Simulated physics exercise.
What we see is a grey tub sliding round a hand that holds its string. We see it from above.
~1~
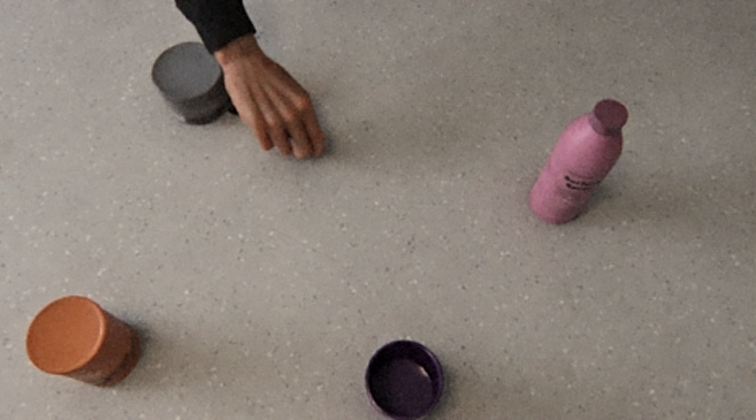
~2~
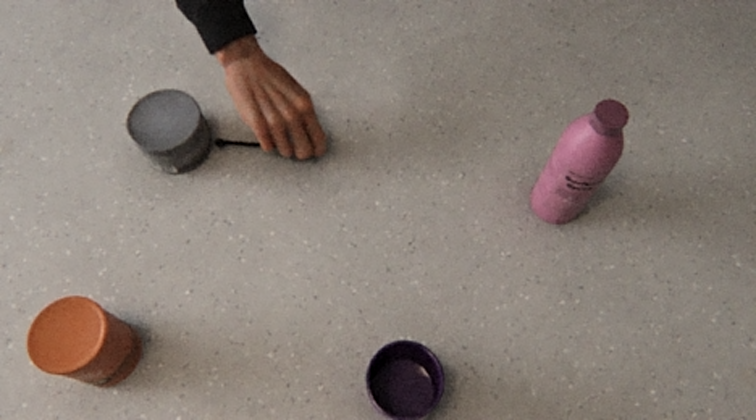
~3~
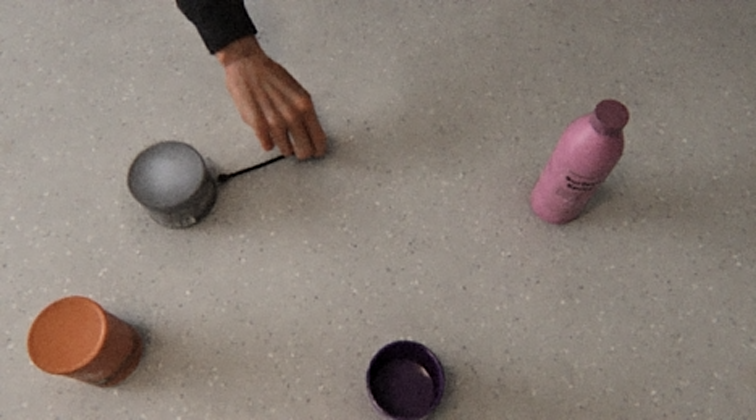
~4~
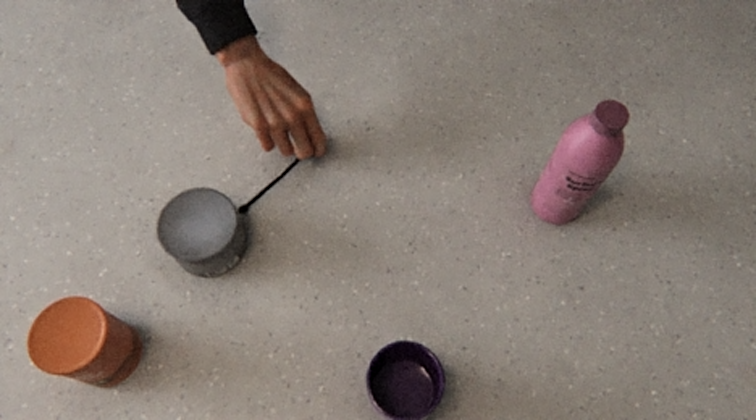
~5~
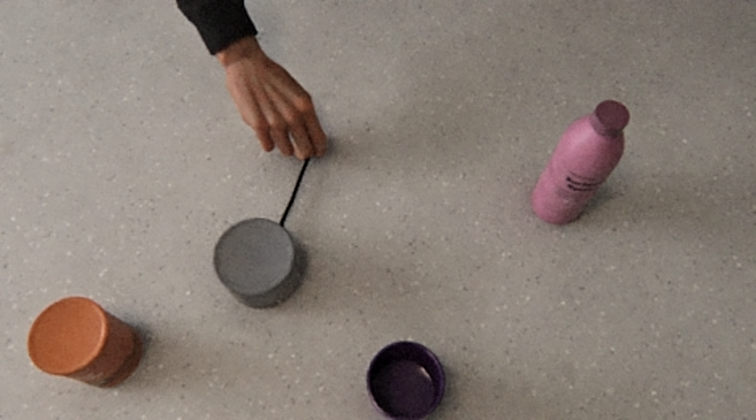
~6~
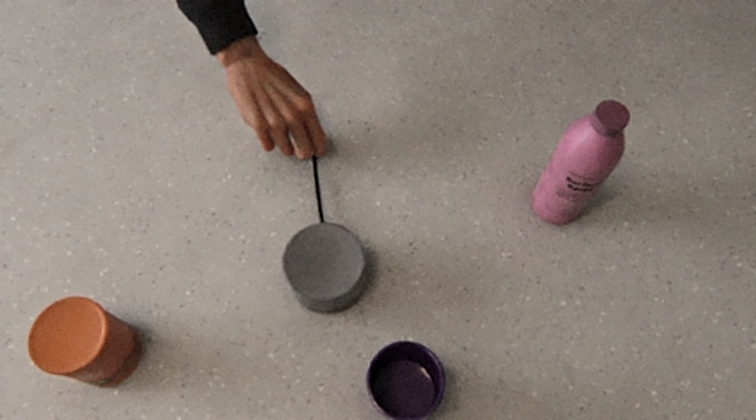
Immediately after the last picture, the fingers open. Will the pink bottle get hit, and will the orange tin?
I would say the pink bottle will be hit, the orange tin will be missed.
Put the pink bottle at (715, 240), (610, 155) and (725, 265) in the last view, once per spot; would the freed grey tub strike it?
First place: Stays untouched; second place: Gets hit; third place: Remains clear.
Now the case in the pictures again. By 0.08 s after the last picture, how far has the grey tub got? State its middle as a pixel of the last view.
About (447, 236).
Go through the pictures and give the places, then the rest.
Grey tub (187, 69); pink bottle (611, 113); orange tin (66, 334); purple mug (405, 379), in the first frame.
Grey tub (163, 119), in the second frame.
Grey tub (165, 174), in the third frame.
Grey tub (196, 223), in the fourth frame.
Grey tub (253, 256), in the fifth frame.
Grey tub (323, 260); pink bottle (613, 114); orange tin (68, 334); purple mug (406, 380); going round anticlockwise, in the sixth frame.
Then, 0.08 s after the last picture, tub near (447, 236).
Then, 0.20 s after the last picture, tub near (530, 218); pink bottle pushed aside.
At rest, tub near (532, 222); pink bottle knocked over. The pink bottle is struck and the orange tin remains clear.
